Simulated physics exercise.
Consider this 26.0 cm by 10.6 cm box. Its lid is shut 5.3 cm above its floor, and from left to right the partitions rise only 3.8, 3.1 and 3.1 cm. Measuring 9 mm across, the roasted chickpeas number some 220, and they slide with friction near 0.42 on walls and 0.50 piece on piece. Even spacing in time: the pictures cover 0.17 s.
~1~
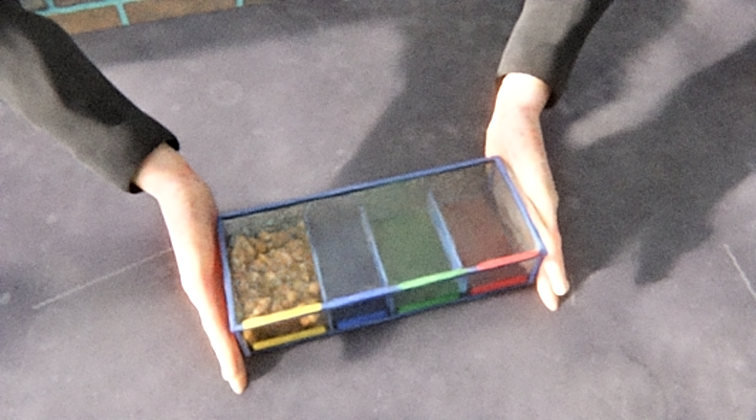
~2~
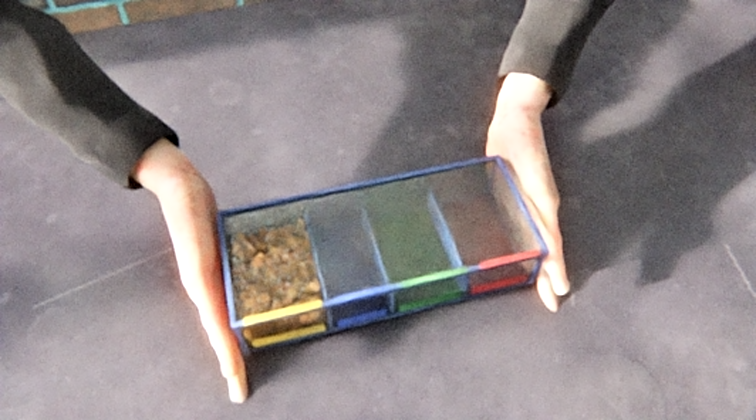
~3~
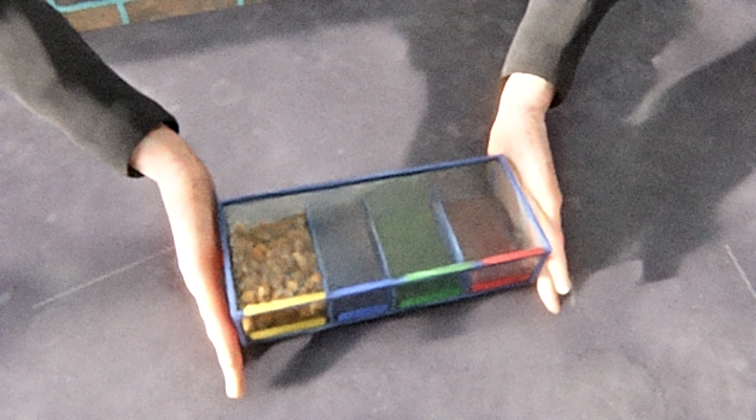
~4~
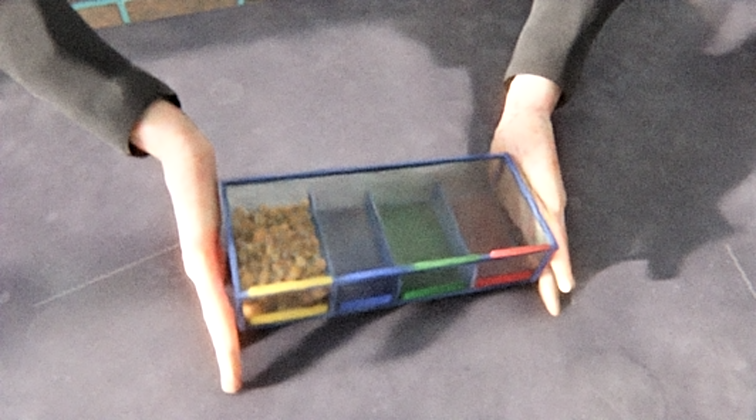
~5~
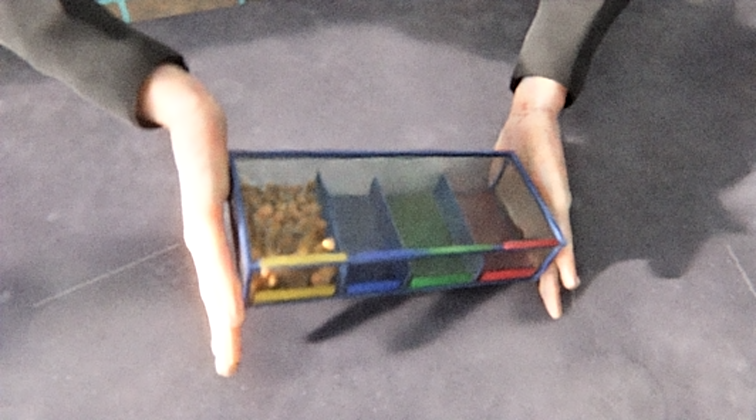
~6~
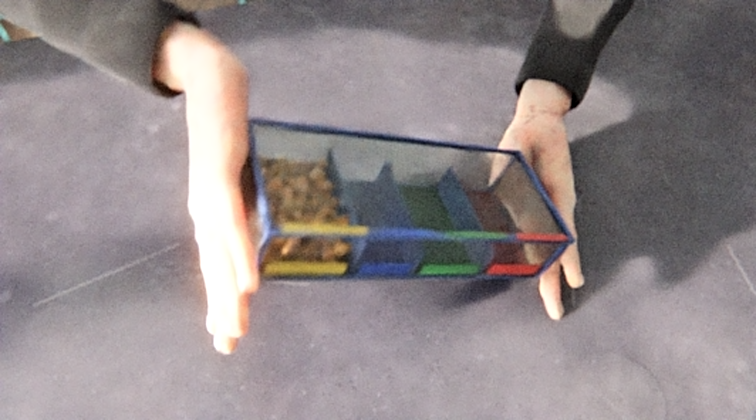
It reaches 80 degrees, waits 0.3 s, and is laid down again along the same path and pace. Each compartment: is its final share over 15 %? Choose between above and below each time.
Red: Below, blue: Below, green: Below, yellow: Above.
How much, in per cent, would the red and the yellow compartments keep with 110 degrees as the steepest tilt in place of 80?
You'd find red with 5 % and yellow with 90 %.
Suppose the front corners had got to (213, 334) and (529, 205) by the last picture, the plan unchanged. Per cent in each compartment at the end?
Red = 0 %, blue = 0 %, green = 0 %, yellow = 100 %.
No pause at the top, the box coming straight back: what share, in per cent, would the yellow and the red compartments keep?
That would leave yellow with 90 percent and red with 5 percent.
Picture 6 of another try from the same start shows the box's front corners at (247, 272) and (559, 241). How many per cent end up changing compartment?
In that case about 15 percent.
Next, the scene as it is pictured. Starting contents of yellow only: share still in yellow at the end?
I'd estimate about 90 %.
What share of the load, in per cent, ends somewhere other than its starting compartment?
10 percent.
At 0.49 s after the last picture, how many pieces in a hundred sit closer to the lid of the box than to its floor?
I'd put it at some 50 percent.
Then, 0.49 s after the last picture, tilt 80 degrees; red 5 %, green 5 %, yellow 90 %.
Then, 0.82 s after the last picture, tilt 47 degrees; red 5 %, green 5 %, yellow 90 %.
Then, 1.24 s after the last picture, tilt 0 degrees; red 5 %, green 5 %, yellow 90 %.
In the end, red 5 %, blue 0 %, green 5 %, yellow 90 %.
